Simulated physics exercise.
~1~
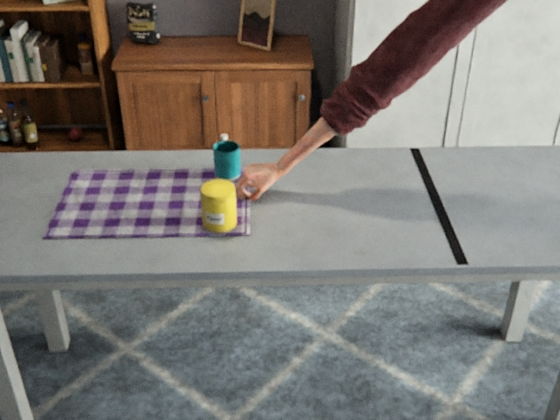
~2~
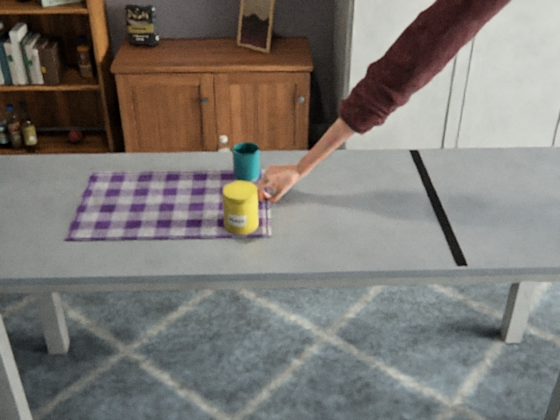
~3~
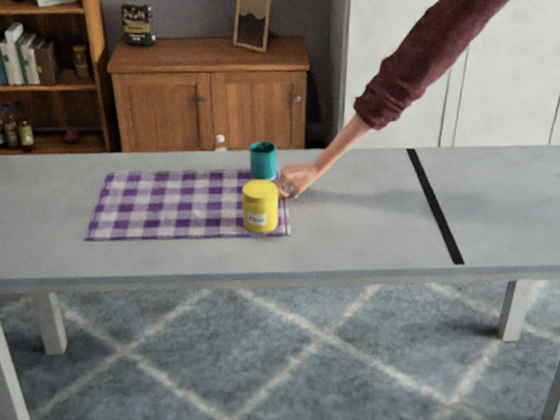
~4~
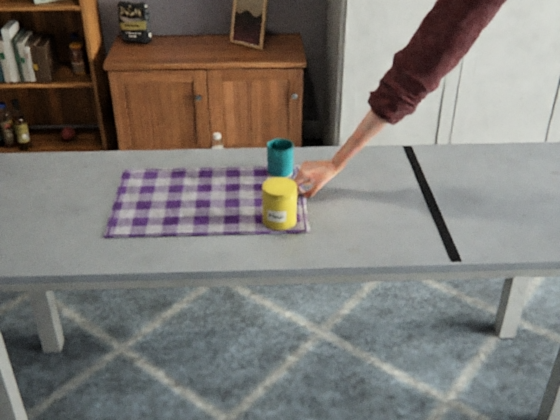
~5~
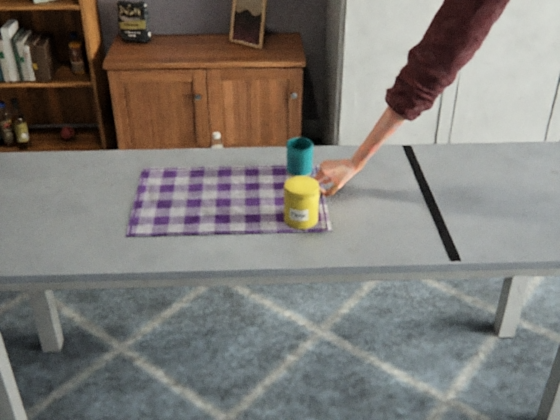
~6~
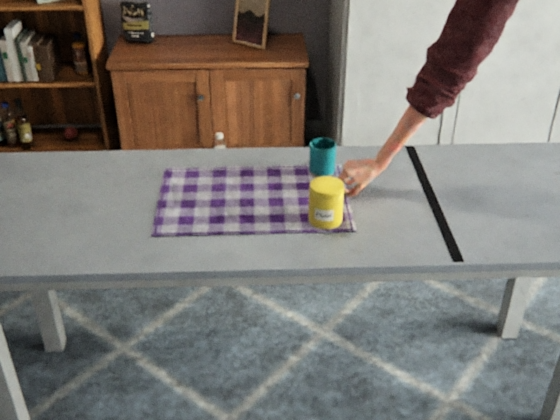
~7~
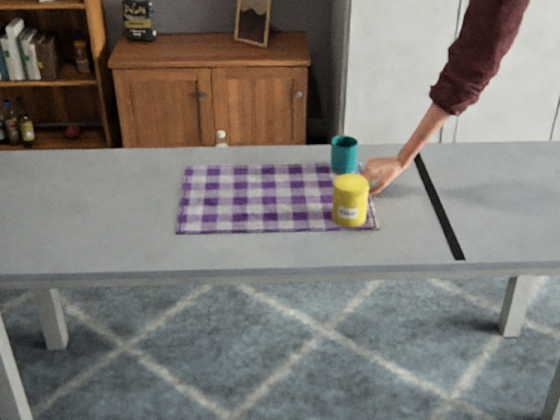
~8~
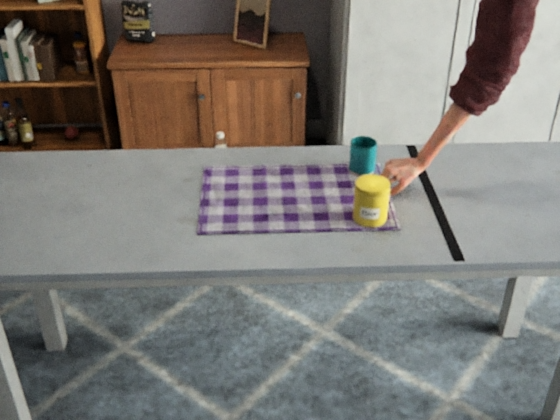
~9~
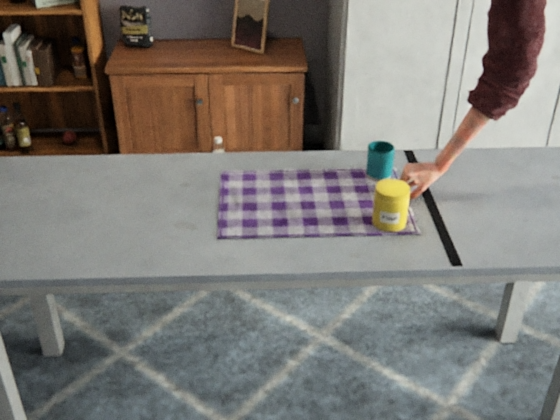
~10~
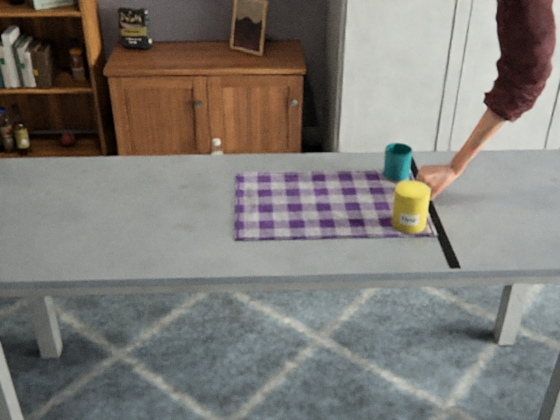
A hand slowly pulled a purple checked cloth to the right along a grey table, carrying a yellow jar and a turquoise mug towards a black strip of tape. Both stayed upright on the cloth as its edge came up to the tape.
